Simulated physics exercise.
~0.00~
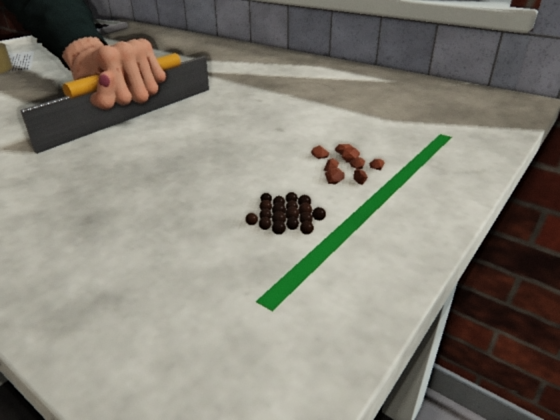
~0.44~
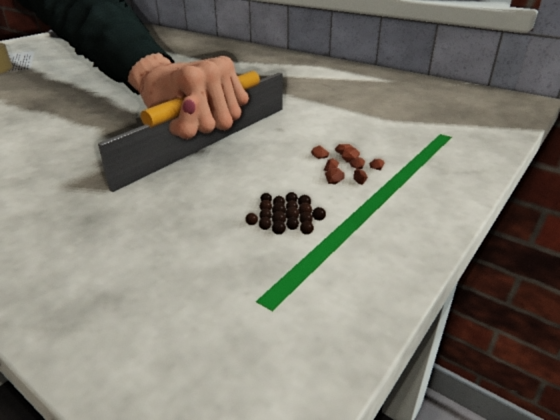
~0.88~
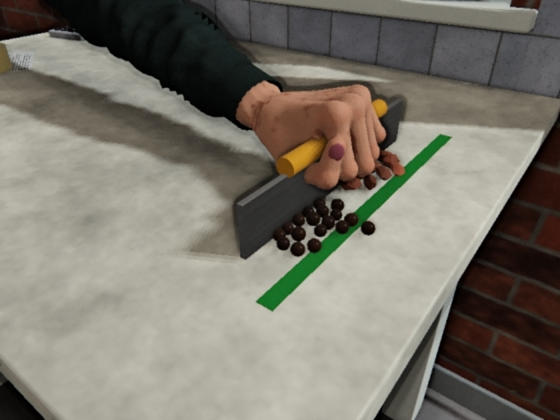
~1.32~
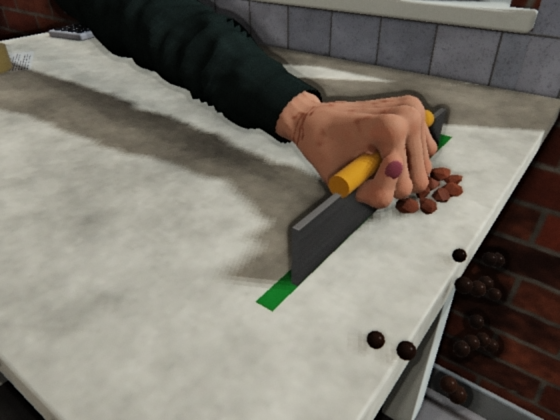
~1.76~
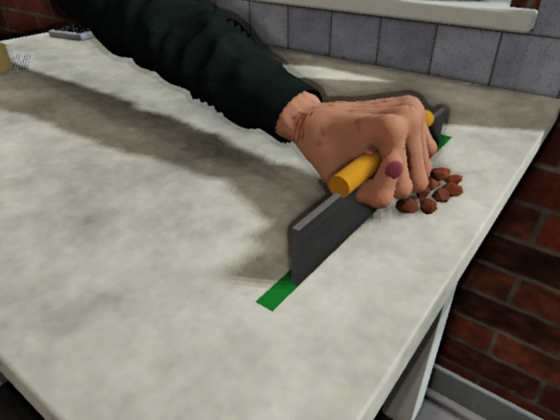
The clip opens on a pale tabletop where a hand in a dark sleeve grips a grey scraper by its yellow handle, with a cluster of dark round balls and a smaller group of reddish-brown chunks lying before a green tape strip. The hand sweeps the scraper rightward across bare surface, then into both groups, pushing them over the tape. The scraper stops at the strip, but the dark balls roll on and spill over the table's edge. The reddish chunks come to rest just past the blade. Finally, every dark ball is gone, while the chunks remain on the table.
